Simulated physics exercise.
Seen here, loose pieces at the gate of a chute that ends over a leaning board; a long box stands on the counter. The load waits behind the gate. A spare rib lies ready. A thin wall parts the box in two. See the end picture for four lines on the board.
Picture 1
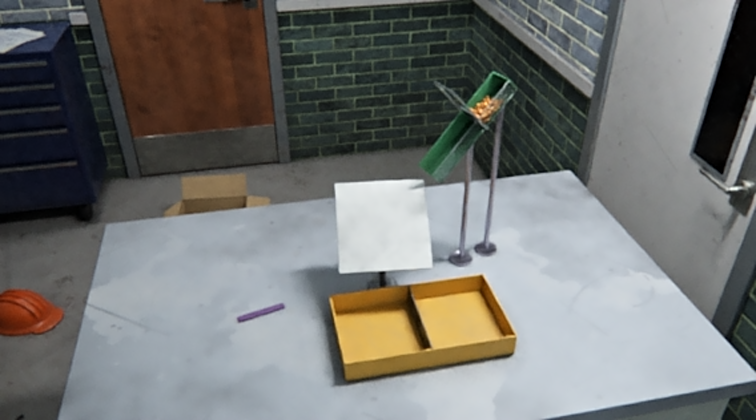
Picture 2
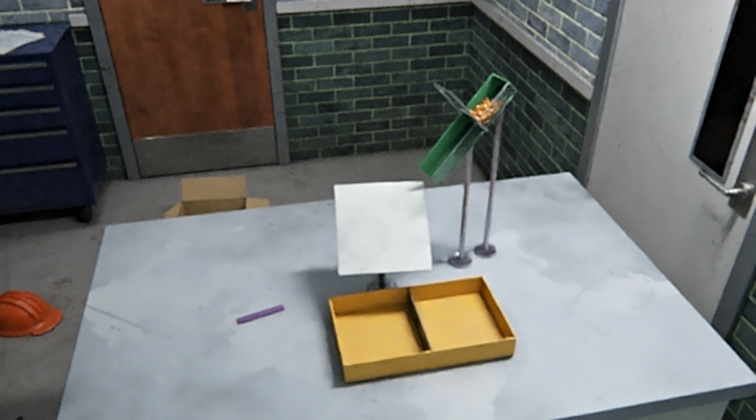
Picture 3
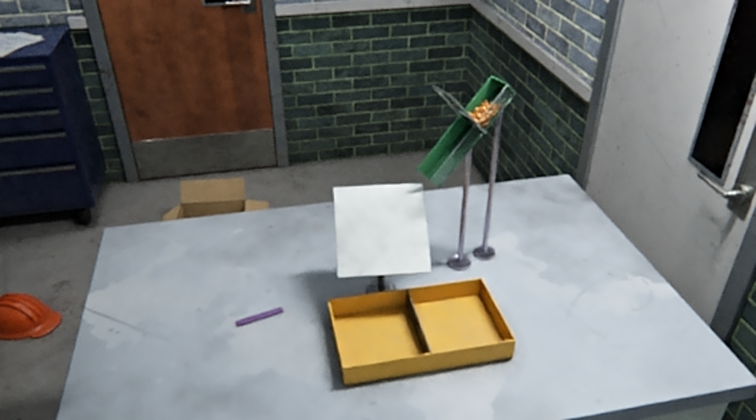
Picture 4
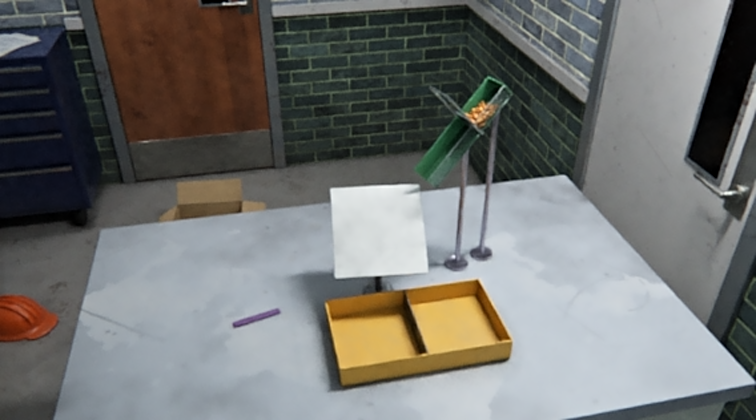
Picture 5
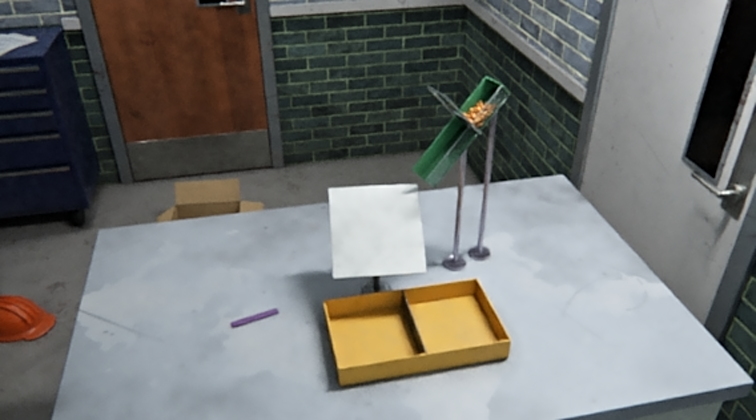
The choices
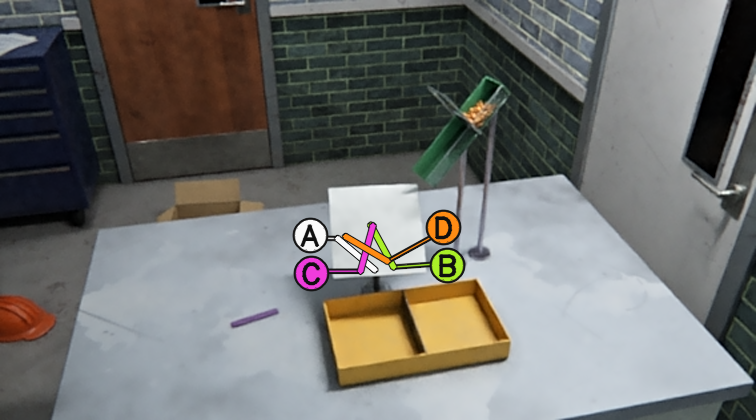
In a workshop-like room with green brick walls and a wooden door, a pale grey table is seen from above and in front. A green chute on two thin posts holds small orange-brown pieces behind a clear gate at right, near a tilted white board, a divided yellow box and a purple stick. Nothing on the table moves, while the view drifts very slightly.
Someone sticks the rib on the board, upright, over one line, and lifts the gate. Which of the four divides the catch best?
The best line is B.
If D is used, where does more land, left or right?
Left.
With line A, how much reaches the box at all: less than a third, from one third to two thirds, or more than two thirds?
Line A gives more than two thirds.
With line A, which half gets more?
Left.
On the marked copy, line A from (337, 238) to (374, 269); line B from (370, 225) to (393, 267); line C from (372, 225) to (360, 271); line D from (345, 236) to (387, 261).
With A, of what is caught, all in the left half, none in the right.
With B, of what is caught, about half in the left half, about half in the right.
With C, of what is caught, all in the left half, none in the right.
With D, of what is caught, most in the left half, a small part in the right.
